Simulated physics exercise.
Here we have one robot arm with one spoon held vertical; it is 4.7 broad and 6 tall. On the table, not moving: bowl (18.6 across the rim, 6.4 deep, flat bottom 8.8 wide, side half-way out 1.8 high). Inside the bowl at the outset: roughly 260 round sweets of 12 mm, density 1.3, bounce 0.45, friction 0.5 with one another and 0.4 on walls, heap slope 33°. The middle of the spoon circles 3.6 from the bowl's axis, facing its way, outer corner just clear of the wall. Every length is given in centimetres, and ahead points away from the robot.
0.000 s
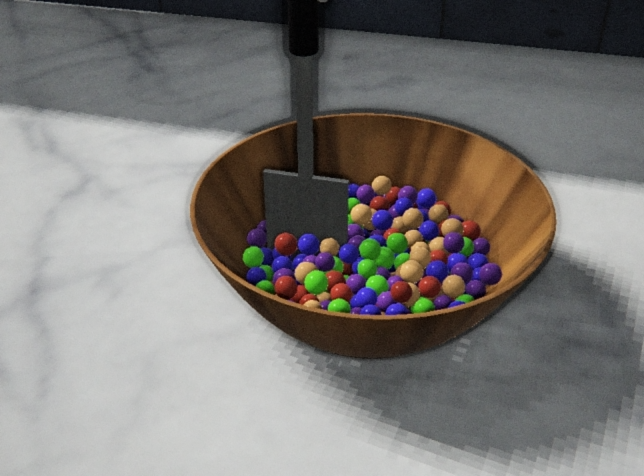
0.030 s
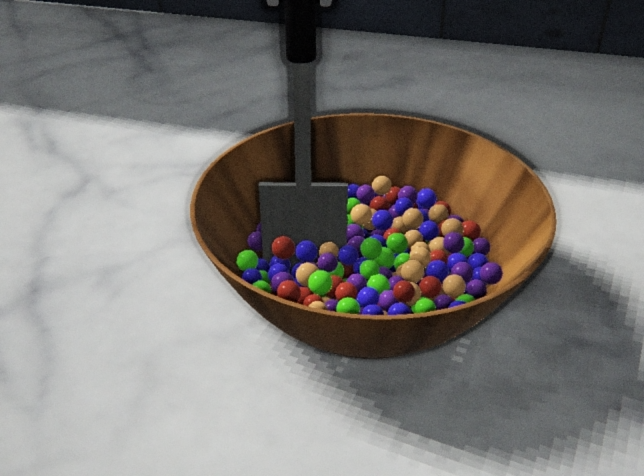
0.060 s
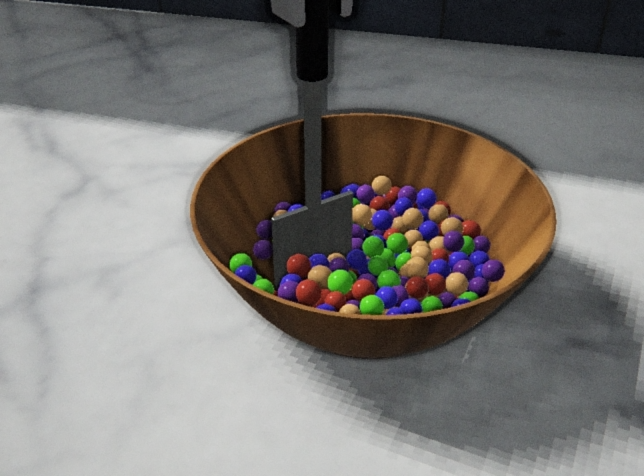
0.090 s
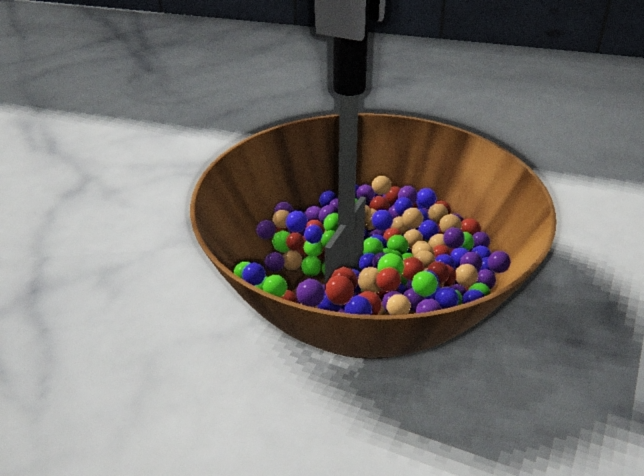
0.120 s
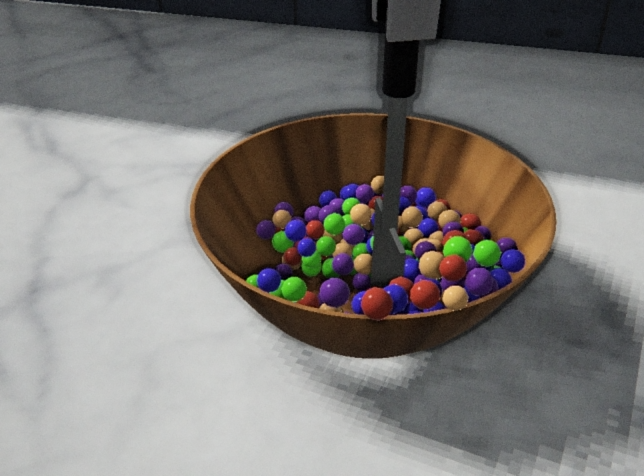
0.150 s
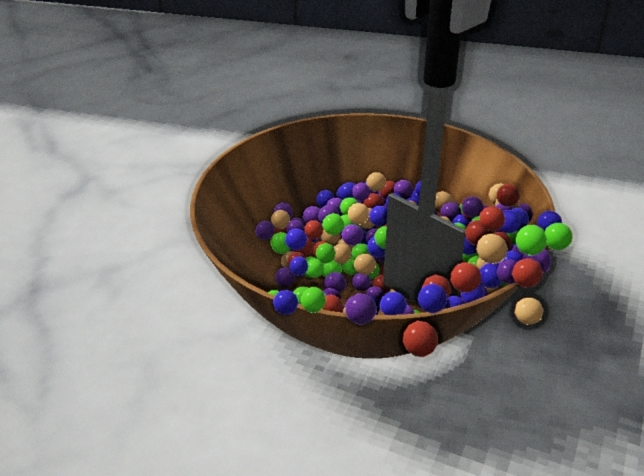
A robot arm swept an upright flat spoon from left to right through colorful round sweets in a wooden bowl, turning it along the way and pushing some up and over the right and front rim.
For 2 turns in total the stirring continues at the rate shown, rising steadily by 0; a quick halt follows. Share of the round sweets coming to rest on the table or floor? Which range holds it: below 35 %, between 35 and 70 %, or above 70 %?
It lies between 35 and 70 %.
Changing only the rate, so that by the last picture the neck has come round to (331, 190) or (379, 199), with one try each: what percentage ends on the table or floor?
First try: Around 10 %; second try: Around 25 %.
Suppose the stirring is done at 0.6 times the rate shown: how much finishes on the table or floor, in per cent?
15 %.
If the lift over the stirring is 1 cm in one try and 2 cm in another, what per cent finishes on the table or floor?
First try about 45 per cent, second about 35 per cent.
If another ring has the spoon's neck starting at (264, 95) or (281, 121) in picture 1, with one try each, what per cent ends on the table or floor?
First try about 5 per cent, second try about 45 per cent.
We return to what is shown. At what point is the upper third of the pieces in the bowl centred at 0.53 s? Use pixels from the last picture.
Near (476, 210).
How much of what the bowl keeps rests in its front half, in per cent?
60 %.
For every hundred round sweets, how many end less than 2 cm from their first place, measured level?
Roughly 5 percent.
After 0.34 s, 9° round, highest piece 12 above the table; 191 in the bowl, 39 on the table or floor, 30 in flight or on the tool.
After 0.53 s, 227° round, highest piece 9 above the table; 160 in the bowl, 87 on the table or floor, 13 in flight or on the tool.
After 0.82 s, 0° round, highest piece 5 above the table; 149 in the bowl, 110 on the table or floor, 1 in flight or on the tool.
After 1.52 s, 0° round, highest piece 5 above the table; 149 in the bowl, 111 on the table or floor.
In the end, 149 in the bowl, 111 on the table or floor. That is 43 % on the table or floor.
